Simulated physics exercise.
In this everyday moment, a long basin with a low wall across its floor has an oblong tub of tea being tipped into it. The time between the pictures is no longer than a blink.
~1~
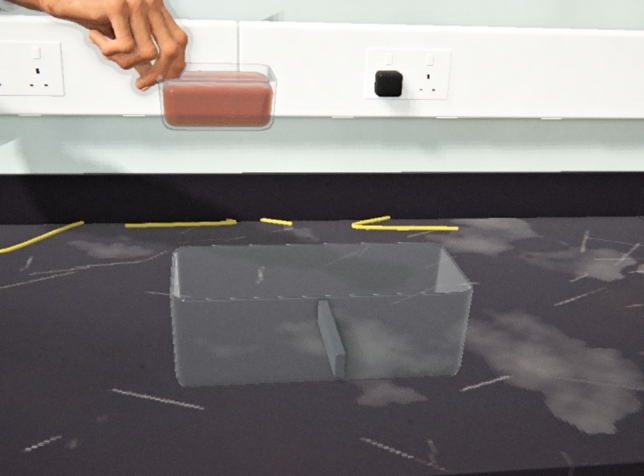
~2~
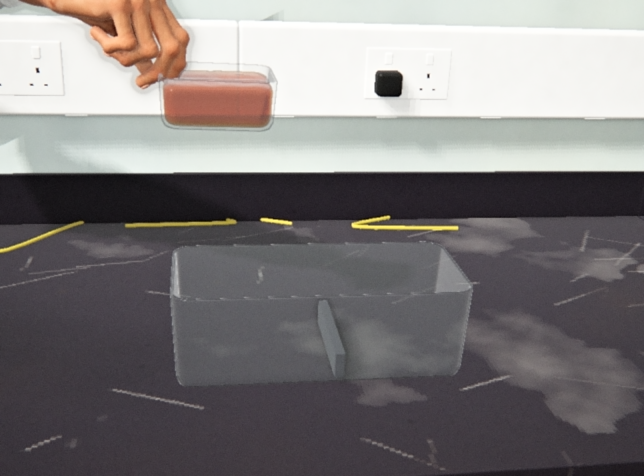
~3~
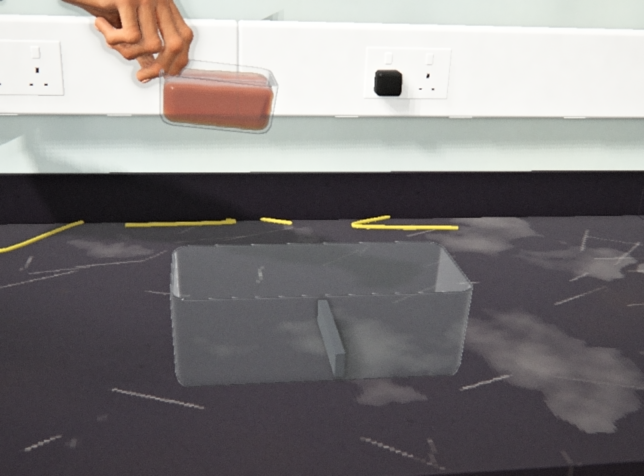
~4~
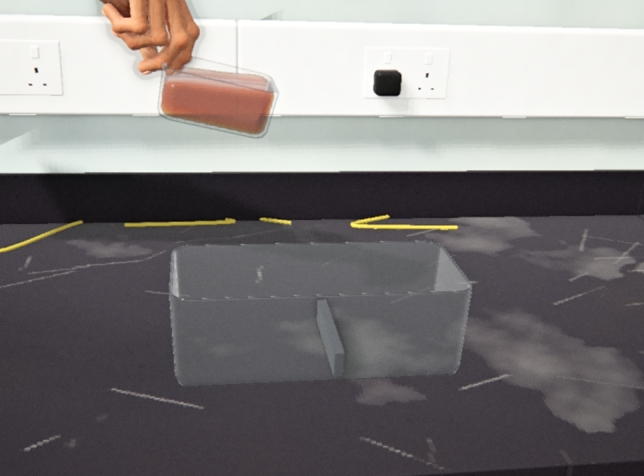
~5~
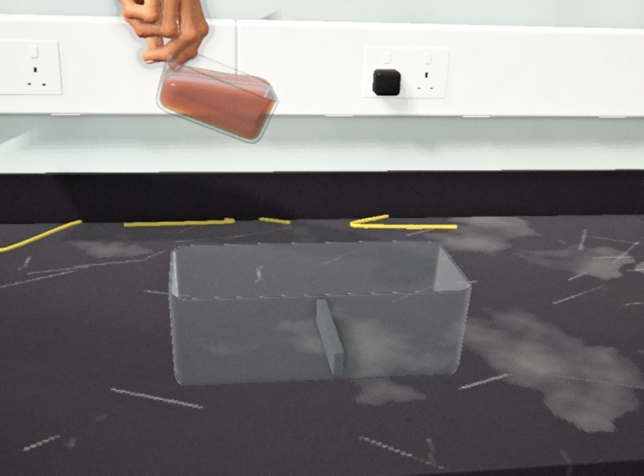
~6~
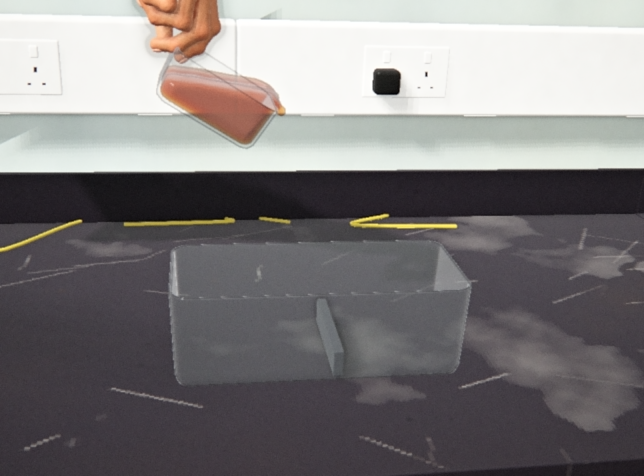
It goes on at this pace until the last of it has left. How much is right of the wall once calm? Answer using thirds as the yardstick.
Between a third and two thirds of it.
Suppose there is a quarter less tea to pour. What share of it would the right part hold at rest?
Some 30 per cent.
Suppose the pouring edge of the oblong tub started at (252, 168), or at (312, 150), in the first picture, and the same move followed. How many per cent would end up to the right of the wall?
Estimate, first then second: 10 per cent and 75 per cent.
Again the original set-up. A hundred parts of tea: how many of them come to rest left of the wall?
About 45 per cent.
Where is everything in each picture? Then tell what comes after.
It leans 0°; its right rim is at (272, 75); the tea meets the walls at (163, 78) and (269, 80); the long basin's rim runs from (173, 274) to (456, 267); the wall's top is at (331, 327), in the first picture.
It leans 1°; its right rim is at (273, 76); the tea meets the walls at (164, 78) and (270, 81), in the second picture.
It leans 6°; its right rim is at (274, 80); the tea meets the walls at (164, 76) and (271, 82), in the third picture.
It leans 12°; its right rim is at (274, 86); the tea meets the walls at (164, 75) and (272, 84), in the fourth picture.
It leans 21°; its right rim is at (274, 95); the tea meets the walls at (164, 74) and (274, 90); 2 per cent is over the edge, in the fifth picture.
It leans 32°; its right rim is at (272, 105); the tea meets the walls at (164, 73) and (266, 90); 7 per cent is over the edge, in the sixth picture.
A moment on, the oblong tub is tipped on its side and 15 per cent is still to pour, 8 is left of the wall and 9 right of it.
Next, the oblong tub is tipped on its side and 4 per cent is still to pour, 34 is left of the wall and 53 right of it.
Then the oblong tub is tipped on its side and 2 per cent is still to pour, 42 is left of the wall and 50 right of it.
Later the oblong tub is tipped on its side and 0 per cent is still to pour, 45 is left of the wall and 49 right of it.
Finally, 46 per cent lies left of the wall, 50 right of it and 5 outside.
